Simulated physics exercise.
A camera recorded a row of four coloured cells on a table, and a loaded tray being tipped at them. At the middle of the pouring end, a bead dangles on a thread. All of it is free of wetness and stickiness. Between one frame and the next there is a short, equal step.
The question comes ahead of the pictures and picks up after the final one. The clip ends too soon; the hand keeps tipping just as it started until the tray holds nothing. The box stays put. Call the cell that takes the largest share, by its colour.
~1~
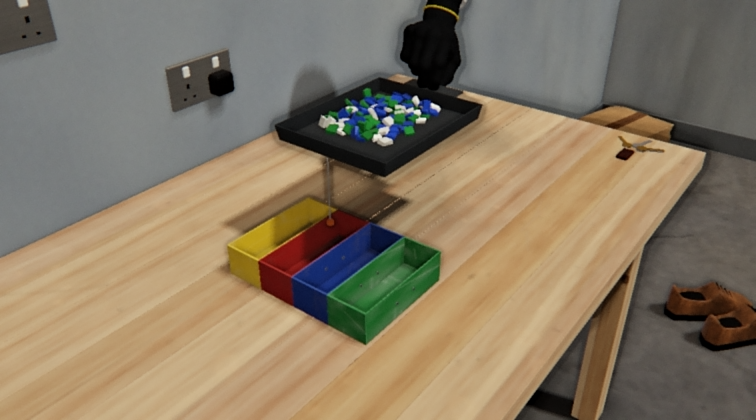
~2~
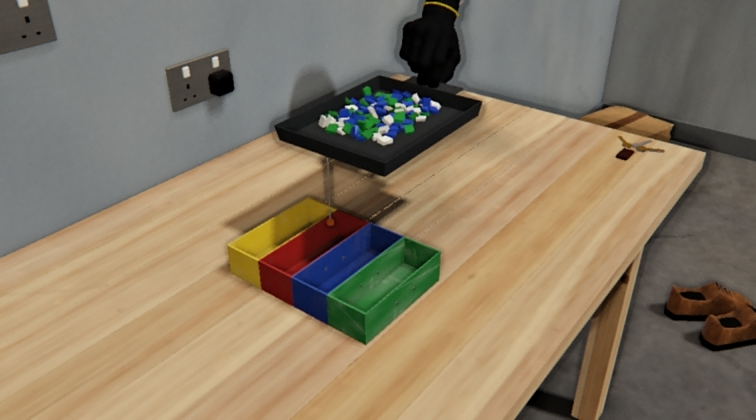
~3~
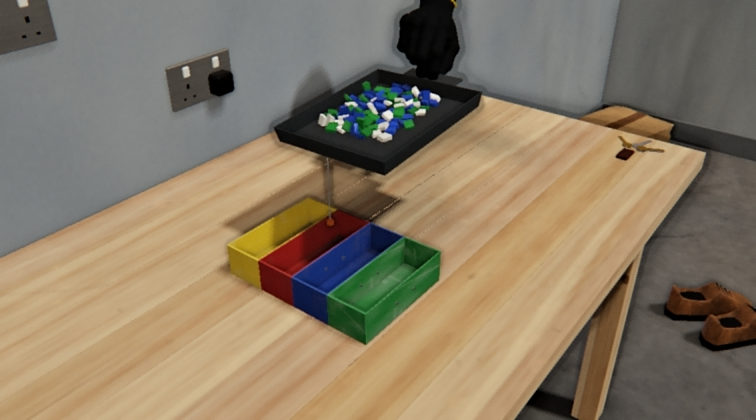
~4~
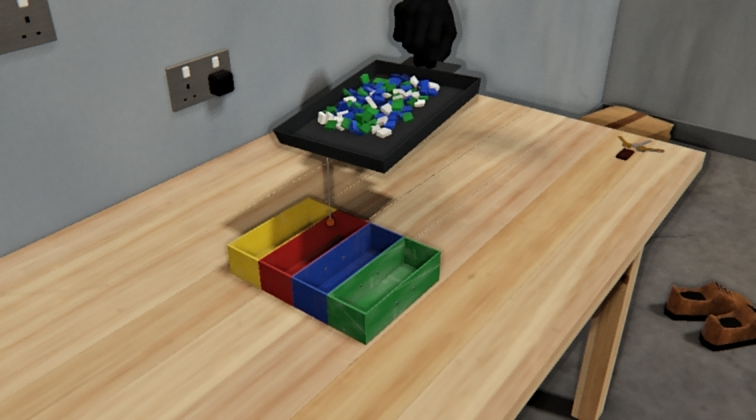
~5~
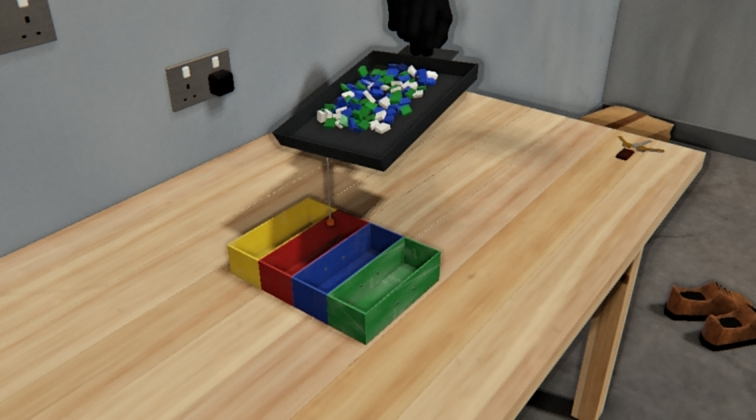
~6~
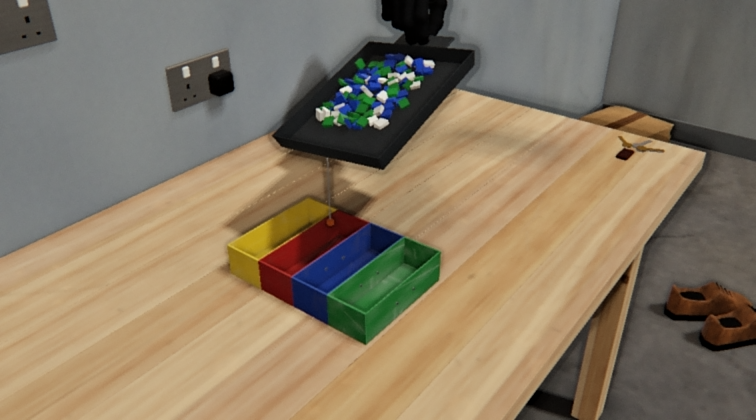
Most goes to the yellow cell.
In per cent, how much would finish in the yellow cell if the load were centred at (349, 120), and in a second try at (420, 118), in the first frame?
You'd get near 60 percent first and near 60 percent after that.
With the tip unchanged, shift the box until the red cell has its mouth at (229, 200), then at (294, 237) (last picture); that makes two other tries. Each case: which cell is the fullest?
First try: The green cell; second try: The cell in yellow.
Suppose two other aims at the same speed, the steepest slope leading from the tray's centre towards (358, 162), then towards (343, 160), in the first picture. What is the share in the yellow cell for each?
Shares: About 0 in a hundred, then about 10 in a hundred.
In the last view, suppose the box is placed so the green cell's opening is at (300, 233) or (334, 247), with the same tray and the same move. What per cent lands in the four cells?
It would be roughly 100 per cent in the first placement and roughly 100 per cent in the second.
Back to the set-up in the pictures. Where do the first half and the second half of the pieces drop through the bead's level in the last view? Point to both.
(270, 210), then (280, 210).
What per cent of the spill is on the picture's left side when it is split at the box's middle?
100 per cent, roughly.
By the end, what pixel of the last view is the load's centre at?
Centre at rest, last view: Approx. (277, 250).
Soon, tray tipped steeply; all on the tray.
A while on, tray tipped past a quarter turn; about half on the tray; about a quarter in the yellow cell; a stray few in the red cell; about a quarter falling or outside the box.
Towards the end, tray tipped past a quarter turn; about two thirds in the yellow cell; a small part in the red cell; about a third falling or outside the box.
Finally, tray tipped past a quarter turn; about two thirds in the yellow cell; a small part in the red cell; none in the green cell; none in the blue cell; about a third outside the box.
